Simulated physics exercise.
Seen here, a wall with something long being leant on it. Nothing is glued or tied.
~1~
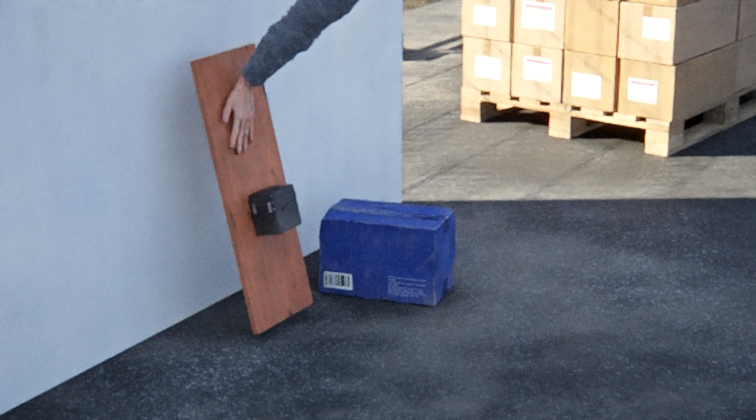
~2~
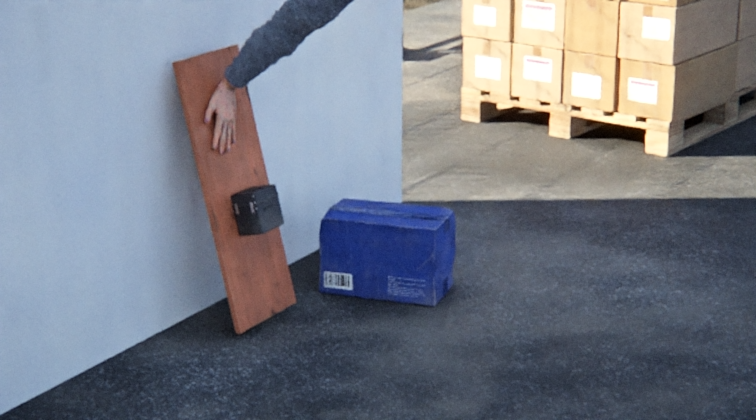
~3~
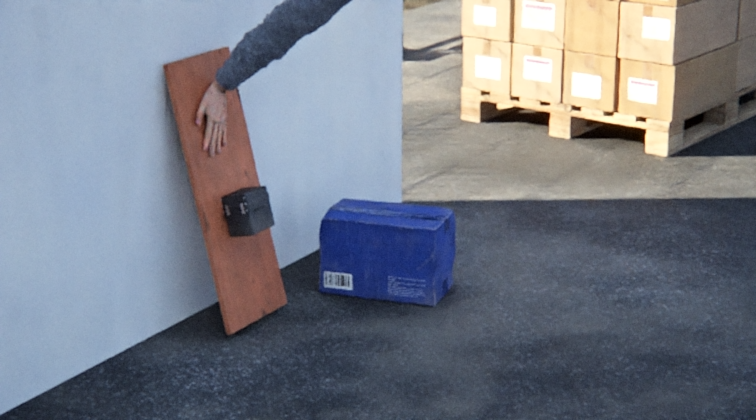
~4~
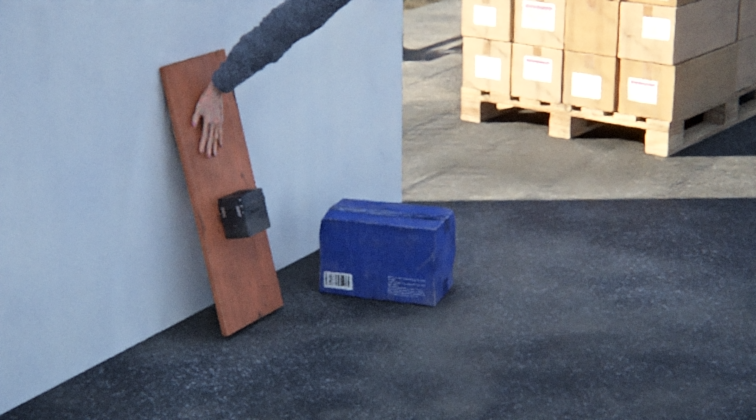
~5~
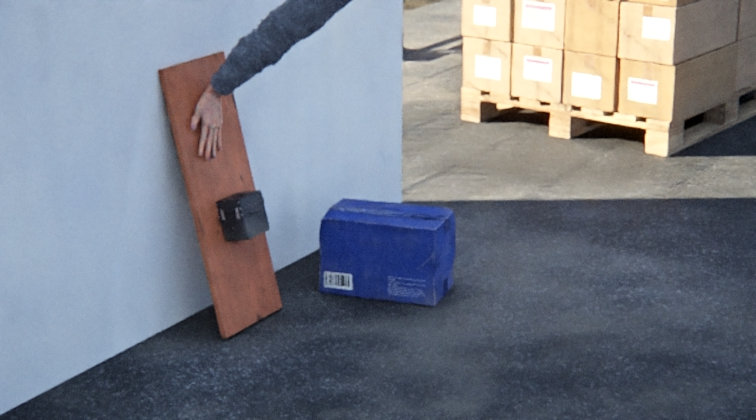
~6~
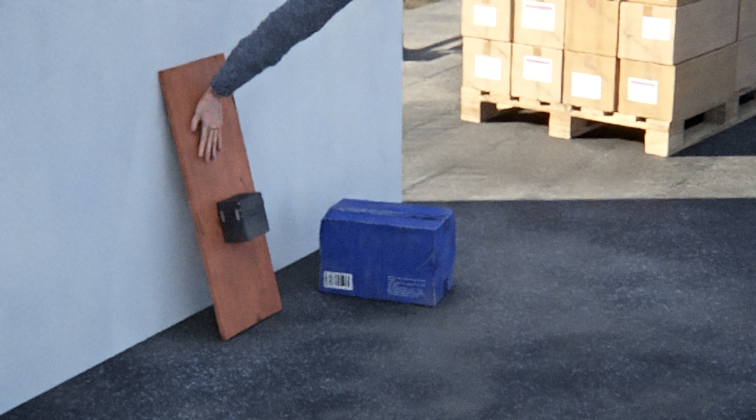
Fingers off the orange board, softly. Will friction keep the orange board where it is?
Outcome: The board stays up.
Then, 0.40 s later than the last frame, all is still.
Then, 0.90 s later than the last frame, orange board resting near (223, 195).
When it is over, both as before. End places, in pixels of the last picture, orange board near (223, 195). The board holds.
